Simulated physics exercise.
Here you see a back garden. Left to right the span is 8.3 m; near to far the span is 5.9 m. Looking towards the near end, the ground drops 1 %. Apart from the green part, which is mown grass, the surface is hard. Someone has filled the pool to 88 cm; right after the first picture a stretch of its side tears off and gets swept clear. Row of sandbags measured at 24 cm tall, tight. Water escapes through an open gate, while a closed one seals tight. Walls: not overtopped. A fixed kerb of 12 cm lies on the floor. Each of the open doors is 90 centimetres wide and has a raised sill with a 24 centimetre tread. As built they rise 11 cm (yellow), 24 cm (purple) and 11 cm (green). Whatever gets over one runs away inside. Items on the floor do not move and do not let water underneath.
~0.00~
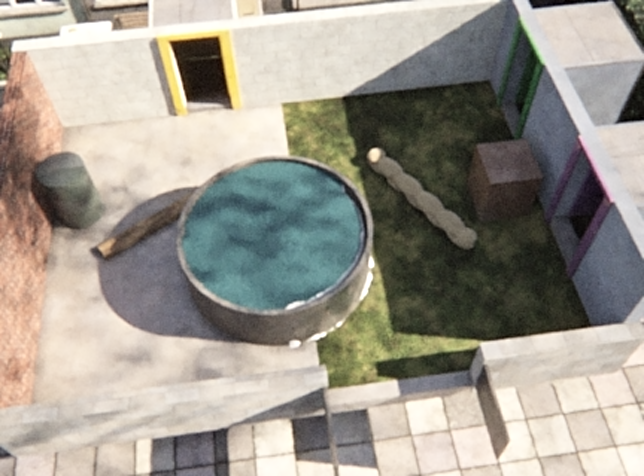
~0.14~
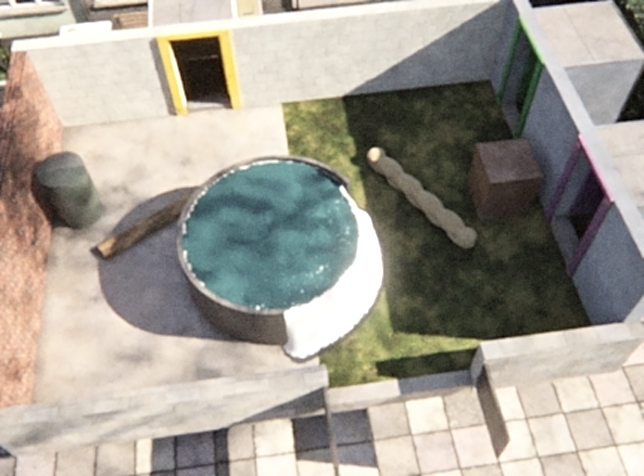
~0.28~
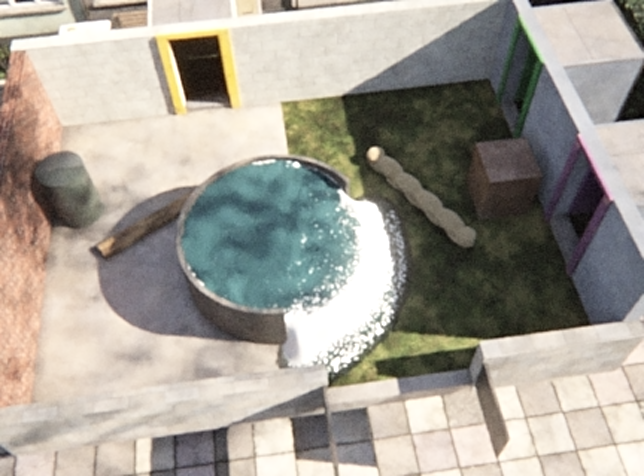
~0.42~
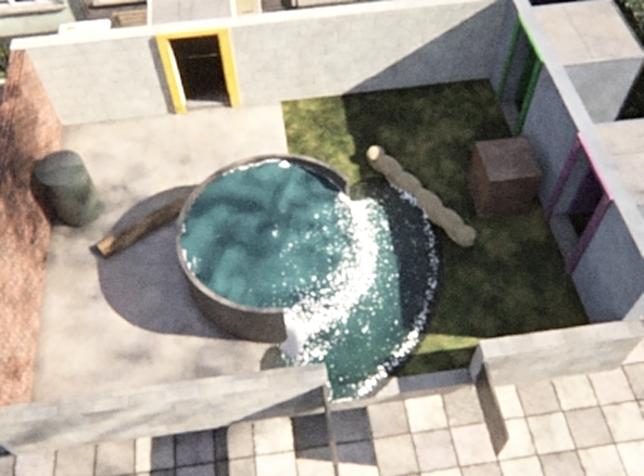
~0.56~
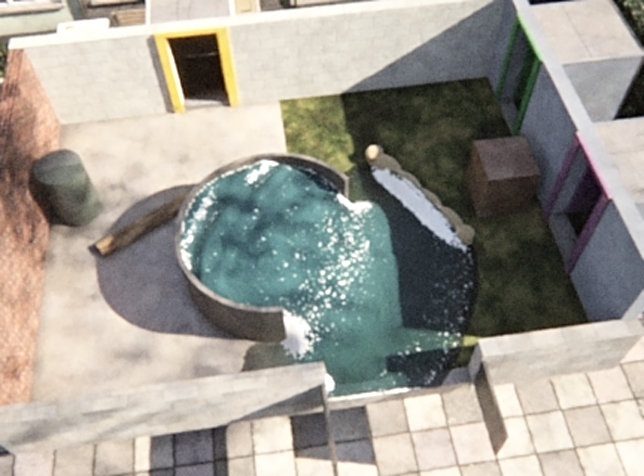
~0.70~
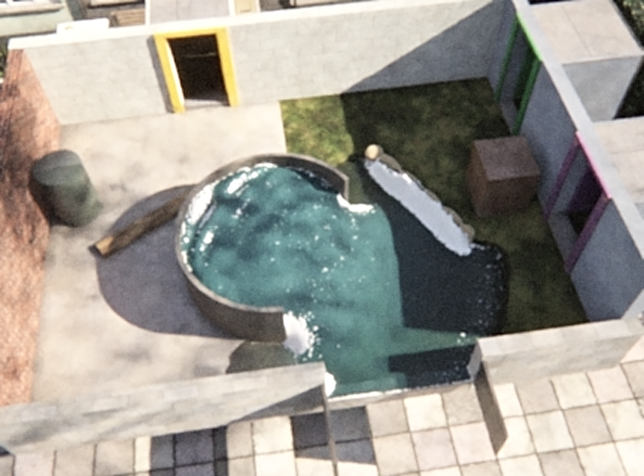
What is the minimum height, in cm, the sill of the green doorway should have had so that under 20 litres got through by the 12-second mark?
About 5.5 cm.
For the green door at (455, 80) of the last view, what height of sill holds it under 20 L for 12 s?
Something near 8.0 cm.
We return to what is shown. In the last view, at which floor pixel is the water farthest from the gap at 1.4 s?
At about (106, 417).
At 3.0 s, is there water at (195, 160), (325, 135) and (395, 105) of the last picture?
Untouched; soaked; untouched.
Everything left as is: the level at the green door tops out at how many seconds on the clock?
I'd say near 7.0 seconds.
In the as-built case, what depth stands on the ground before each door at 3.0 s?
Depths in cm: Yellow 0, purple 30, green 0.
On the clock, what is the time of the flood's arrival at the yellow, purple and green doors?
Yellow: 5.0 s; purple: 1.1 s; green: 3.2 s.
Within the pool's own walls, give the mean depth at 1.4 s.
Around 45 centimetres.
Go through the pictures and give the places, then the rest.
The first frame shows the pool at (275, 231) is whole and still, 88 cm deep; the green door at (520, 83) is dry.
In the second frame, the gap is at (361, 278), the front 0.3 m out at a hidden place; the back of the pool holds 88 cm.
In the third frame, the gap is at (360, 280), the front 0.8 m out at a hidden place; the back of the pool holds 88 cm.
In the fourth frame, the gap is at (360, 281), the front 1.2 m out at a hidden place; the back of the pool holds 88 cm.
In the fifth frame, the front is at a hidden place, 1.8 m from the gap at (359, 281); 7.4 m2 of floor is wet, 85 cm left at the back.
In the sixth frame, the gap is at (359, 282), the front 2.2 m out at (504, 263); the back of the pool holds 74 cm; the green door at (517, 79), 4.6 m from the gap, is still 2.5 m from the nearest water.
After 1.4 s water covers 35 % of the floor, deepest (42 cm) near (442, 234); it has not reached the green door.
After 3.0 s water covers 55 % of the floor, deepest (46 cm) near (512, 215); it has not reached the green door.
After 12.0 s water covers 95 % of the floor, deepest (10 cm) near (103, 241); 7 cm at the green door, 0 litres in over its 11 cm sill.
At the green door as built, the water arrived by 3.3 s and peaked near 10 cm at 7.2 s.
With a sill of 4.5 cm, 36 litres would have come in within the 12 s; with 7.5 cm, 6 litres. So under 20 litres takes about 5.5 cm.
